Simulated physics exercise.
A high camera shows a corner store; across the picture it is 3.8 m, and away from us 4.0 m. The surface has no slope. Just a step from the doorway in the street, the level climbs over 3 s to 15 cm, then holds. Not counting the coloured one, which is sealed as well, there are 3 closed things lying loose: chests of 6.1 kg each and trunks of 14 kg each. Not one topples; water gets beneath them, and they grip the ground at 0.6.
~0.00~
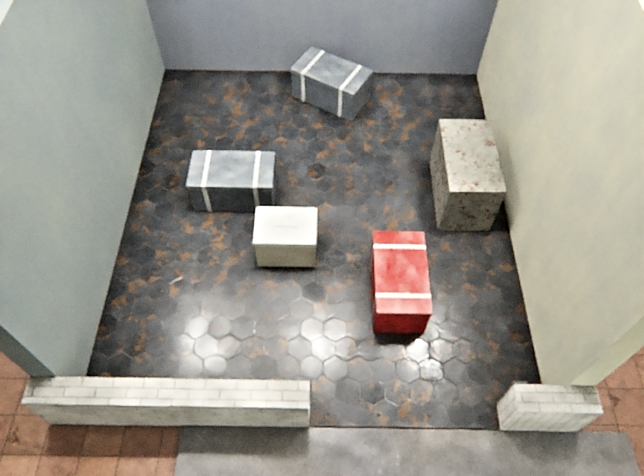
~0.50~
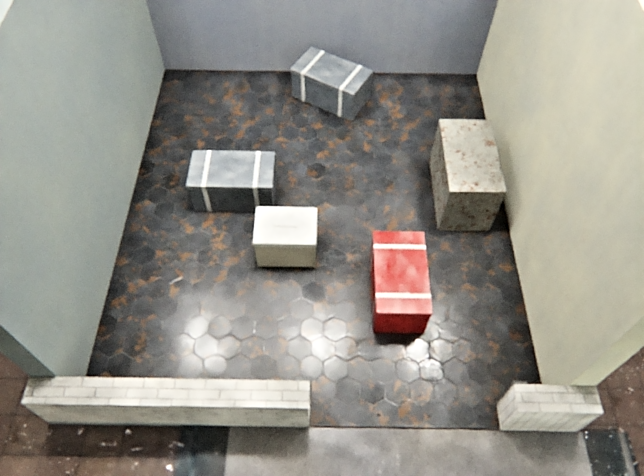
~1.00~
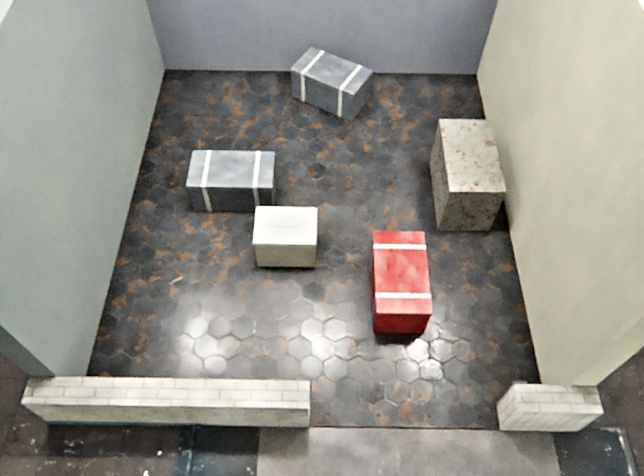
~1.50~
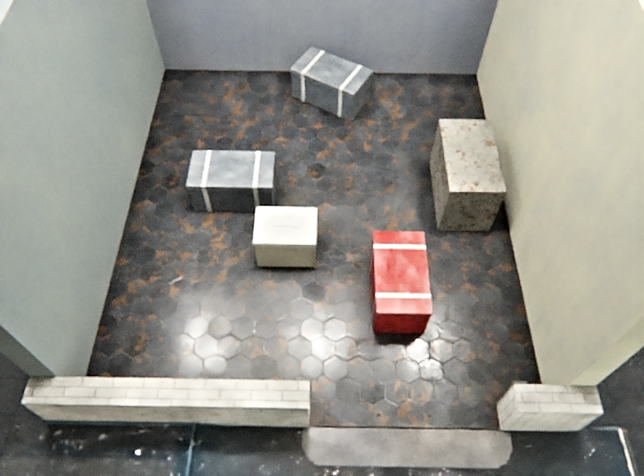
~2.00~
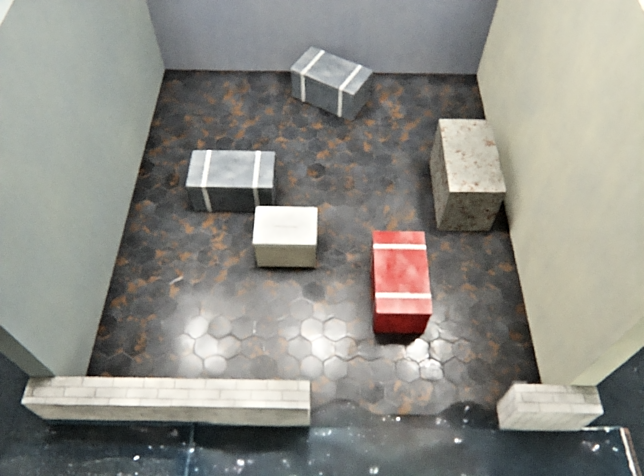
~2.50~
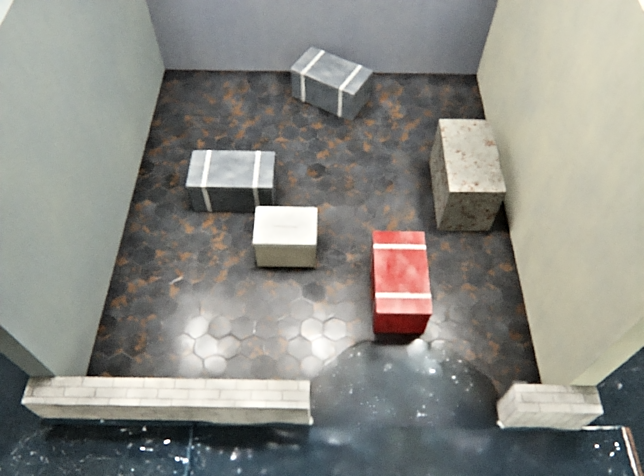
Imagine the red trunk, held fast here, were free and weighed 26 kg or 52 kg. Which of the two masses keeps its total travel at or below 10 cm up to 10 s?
Only the larger one.
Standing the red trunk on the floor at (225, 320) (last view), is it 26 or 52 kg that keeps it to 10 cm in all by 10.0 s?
Well, any option works.
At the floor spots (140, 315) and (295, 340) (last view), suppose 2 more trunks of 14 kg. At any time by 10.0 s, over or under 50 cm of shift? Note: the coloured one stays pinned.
In order: Within the mark, above the mark.
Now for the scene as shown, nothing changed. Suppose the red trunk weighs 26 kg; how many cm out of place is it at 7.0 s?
Shift: Roughly 20 cm.
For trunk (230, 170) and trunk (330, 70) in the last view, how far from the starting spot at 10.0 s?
Shifts: 100 cm / 30 cm.
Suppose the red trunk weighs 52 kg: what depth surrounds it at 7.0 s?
Close to 6 cm deep.
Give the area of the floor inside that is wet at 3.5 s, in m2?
Near 2.0 m2 in all.
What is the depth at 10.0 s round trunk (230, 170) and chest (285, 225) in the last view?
About 7 and 7 cm.
After 3.5 s the red trunk would be 0 cm from its start with 26 kg and 0 cm from its start with 52 kg; 4 cm of water round it then.
After 4.5 s the red trunk would be 8 cm from its start with 26 kg and 0 cm from its start with 52 kg; 5 cm of water round it then.
After 7.0 s the red trunk would be 16 cm from its start with 26 kg and 0 cm from its start with 52 kg; 6 cm of water round it then.
After 10.0 s the red trunk would be 124 cm from its start with 26 kg and 0 cm from its start with 52 kg; 7 cm of water round it then.
